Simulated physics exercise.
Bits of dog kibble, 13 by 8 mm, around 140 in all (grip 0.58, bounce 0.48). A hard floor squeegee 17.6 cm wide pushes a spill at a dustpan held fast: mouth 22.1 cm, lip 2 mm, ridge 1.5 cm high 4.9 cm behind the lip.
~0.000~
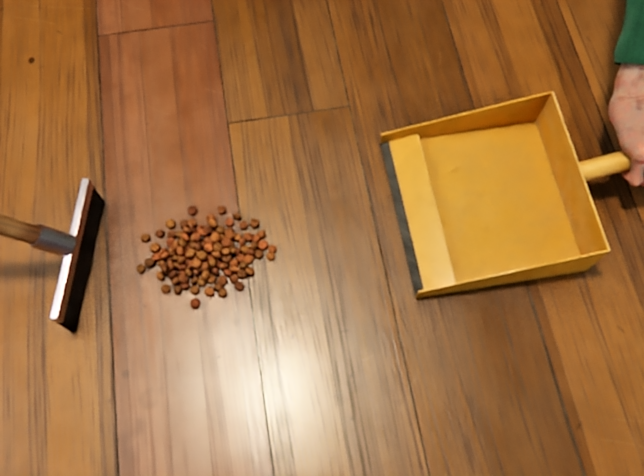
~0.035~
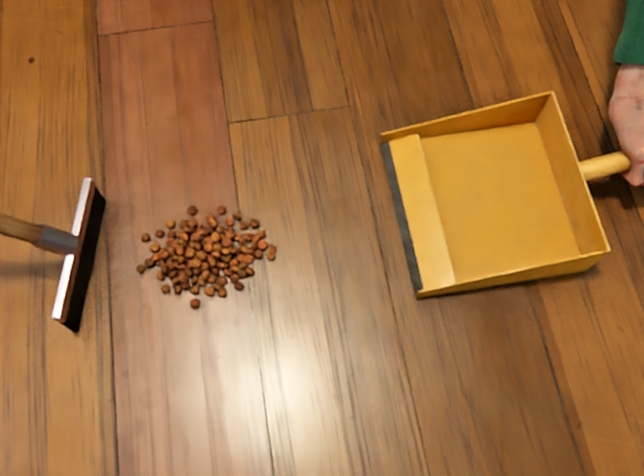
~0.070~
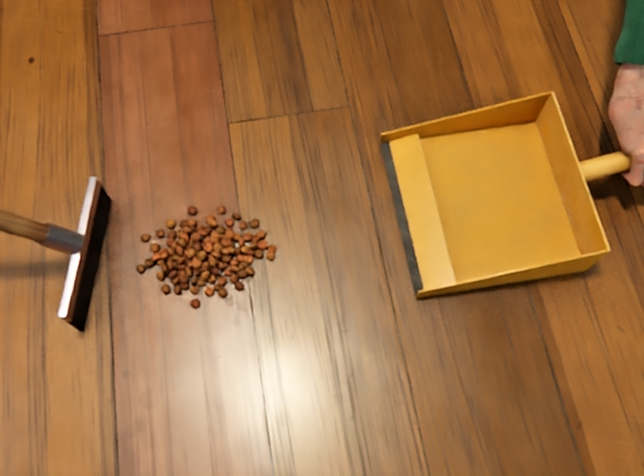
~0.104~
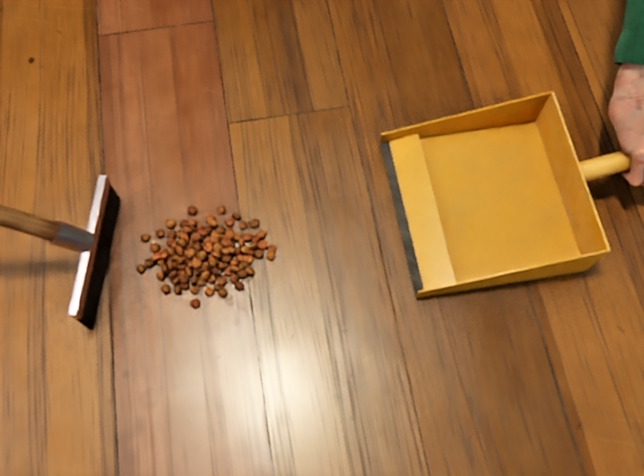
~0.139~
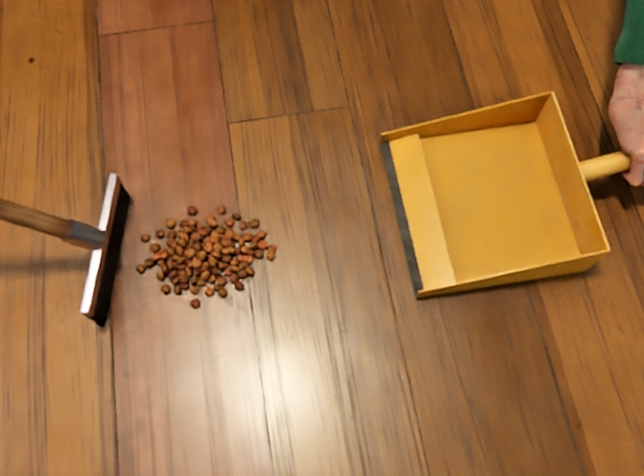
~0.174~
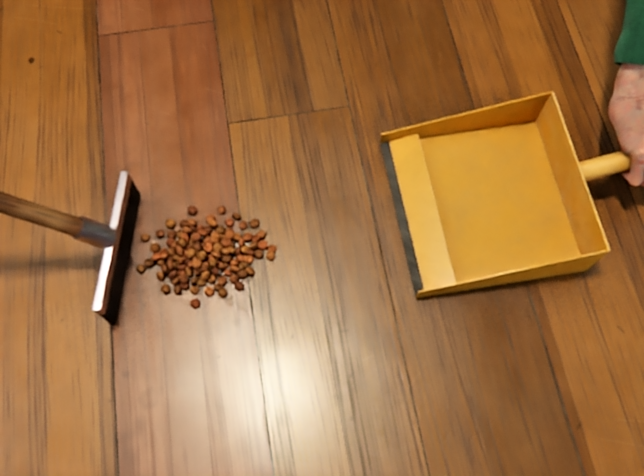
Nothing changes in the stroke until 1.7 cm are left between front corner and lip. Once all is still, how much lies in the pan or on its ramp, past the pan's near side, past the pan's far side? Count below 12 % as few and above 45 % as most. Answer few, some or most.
Pan: Some, near side: Few, far side: Few.
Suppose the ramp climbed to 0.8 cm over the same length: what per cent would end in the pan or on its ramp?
Then about 15 per cent.
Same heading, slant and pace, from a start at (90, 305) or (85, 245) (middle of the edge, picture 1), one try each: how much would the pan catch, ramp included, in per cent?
Some 25 and 5 per cent.
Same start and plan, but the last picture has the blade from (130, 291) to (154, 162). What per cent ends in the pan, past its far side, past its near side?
Pan 5, far 0, near 5.
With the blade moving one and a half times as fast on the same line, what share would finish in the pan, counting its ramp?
In that case some 15 per cent.
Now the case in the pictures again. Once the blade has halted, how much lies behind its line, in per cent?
Some 15 per cent.
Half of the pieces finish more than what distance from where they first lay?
Some 24 cm.
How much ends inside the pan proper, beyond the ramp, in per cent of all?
Roughly 0 per cent.
After 0.57 s, middle of the blade 20 cm from the lip; 0 % over the lip, far side 0 %, near side 0 %.
After 0.83 s, middle of the blade 10 cm from the lip; 0 % over the lip, far side 0 %, near side 0 %.
After 1.19 s, middle of the blade 4 cm from the lip; 15 % over the lip, far side 0 %, near side 0 %.
By 1.5 s all is still; pan 15 %, near side 0 %, far side 0 %, in front of the lip or behind the blade 85 %.
